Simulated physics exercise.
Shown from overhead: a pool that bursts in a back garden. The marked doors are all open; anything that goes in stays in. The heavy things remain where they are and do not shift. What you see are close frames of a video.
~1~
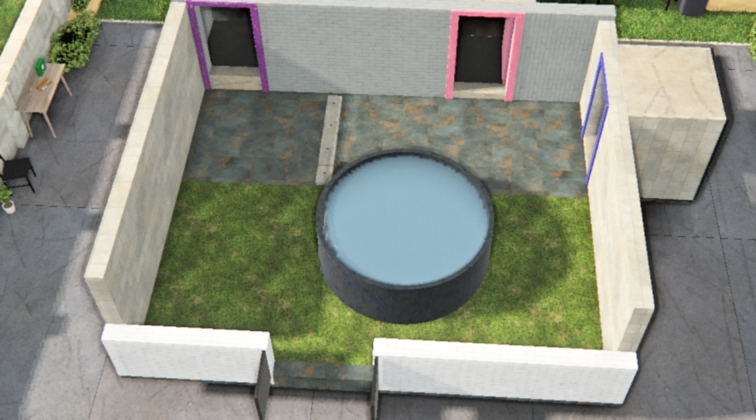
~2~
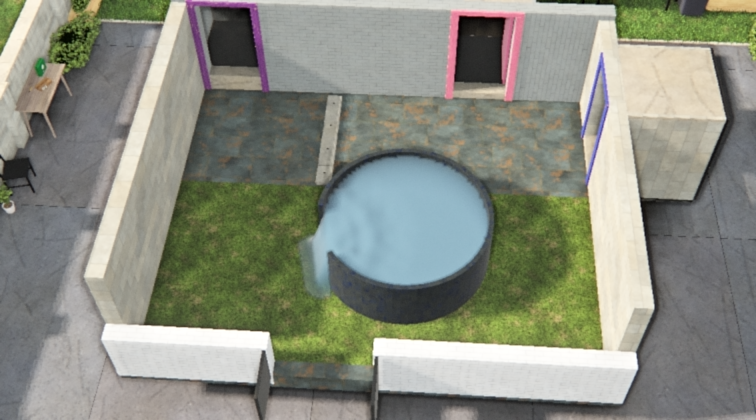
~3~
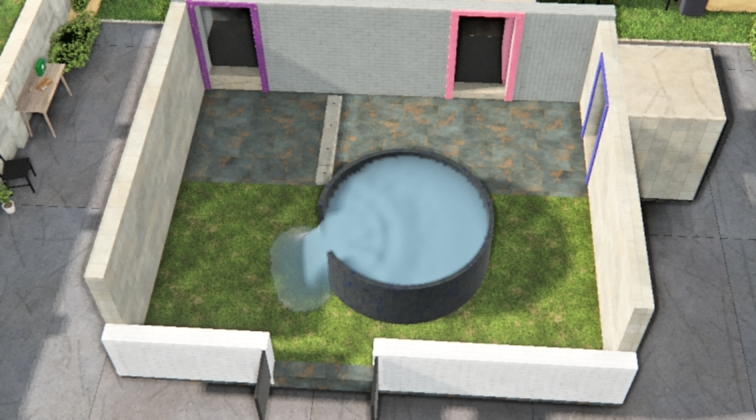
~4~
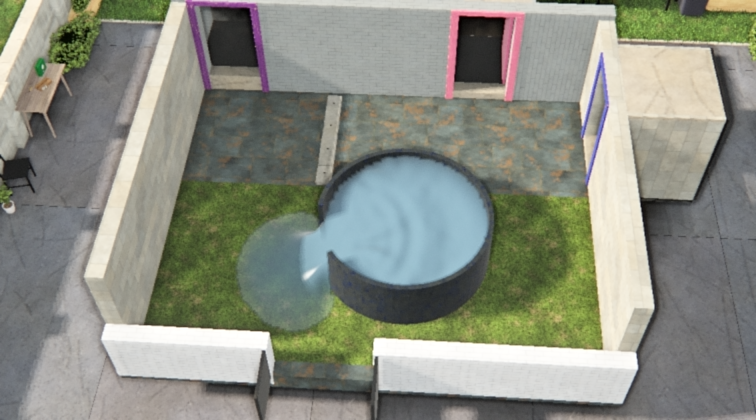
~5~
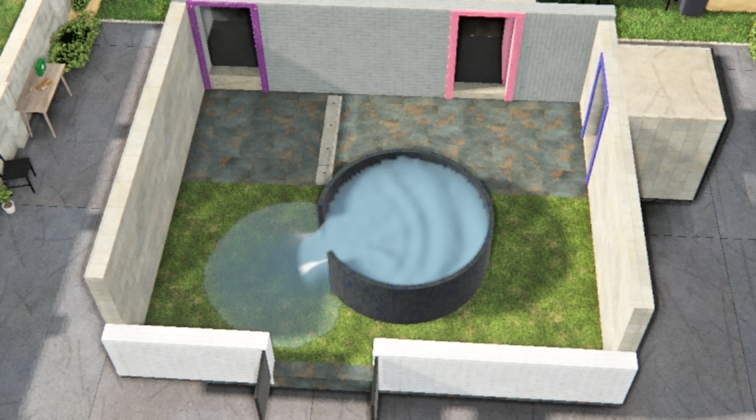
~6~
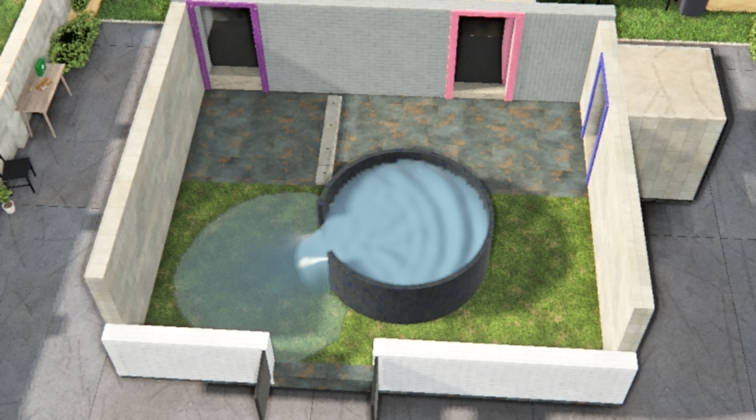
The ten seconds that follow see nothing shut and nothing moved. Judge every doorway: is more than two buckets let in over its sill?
Blue door: Up to two buckets; pink door: Up to two buckets; purple door: Up to two buckets.
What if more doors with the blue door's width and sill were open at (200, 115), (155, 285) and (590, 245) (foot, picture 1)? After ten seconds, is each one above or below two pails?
Checking each in order, the first beats the threshold, the second beats the threshold, and the third misses the threshold.
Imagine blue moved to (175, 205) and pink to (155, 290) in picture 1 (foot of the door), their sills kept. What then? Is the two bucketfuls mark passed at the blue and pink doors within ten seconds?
The blue door overflows, and the pink door overflows.
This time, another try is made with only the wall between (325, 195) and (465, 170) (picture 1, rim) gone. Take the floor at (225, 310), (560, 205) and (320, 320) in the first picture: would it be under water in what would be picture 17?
Bone-dry, bone-dry, bone-dry.
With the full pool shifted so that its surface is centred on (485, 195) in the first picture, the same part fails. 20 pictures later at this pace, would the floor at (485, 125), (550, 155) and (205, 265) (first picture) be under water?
Spared, spared, soaked.
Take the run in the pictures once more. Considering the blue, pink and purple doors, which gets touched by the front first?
I'd go with the one in purple.
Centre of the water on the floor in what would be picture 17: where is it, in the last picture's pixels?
Roughly at (325, 259).
A moment on, water covers 30 % of the floor; the blue door not reached, the pink door not reached, the purple door not reached.
Next, water covers 35 % of the floor; the blue door not reached, the pink door not reached, the purple door not reached.
Then, water covers 45 % of the floor; the blue door not reached, the pink door not reached, the purple door wet at the sill, nothing in.
Later, water covers 80 % of the floor; the blue door not reached, the pink door wet at the sill, nothing in, the purple door wet at the sill, nothing in.
In the end, water covers 100 % of the floor; the blue door wet at the sill, nothing in, the pink door wet at the sill, nothing in, the purple door wet at the sill, nothing in.
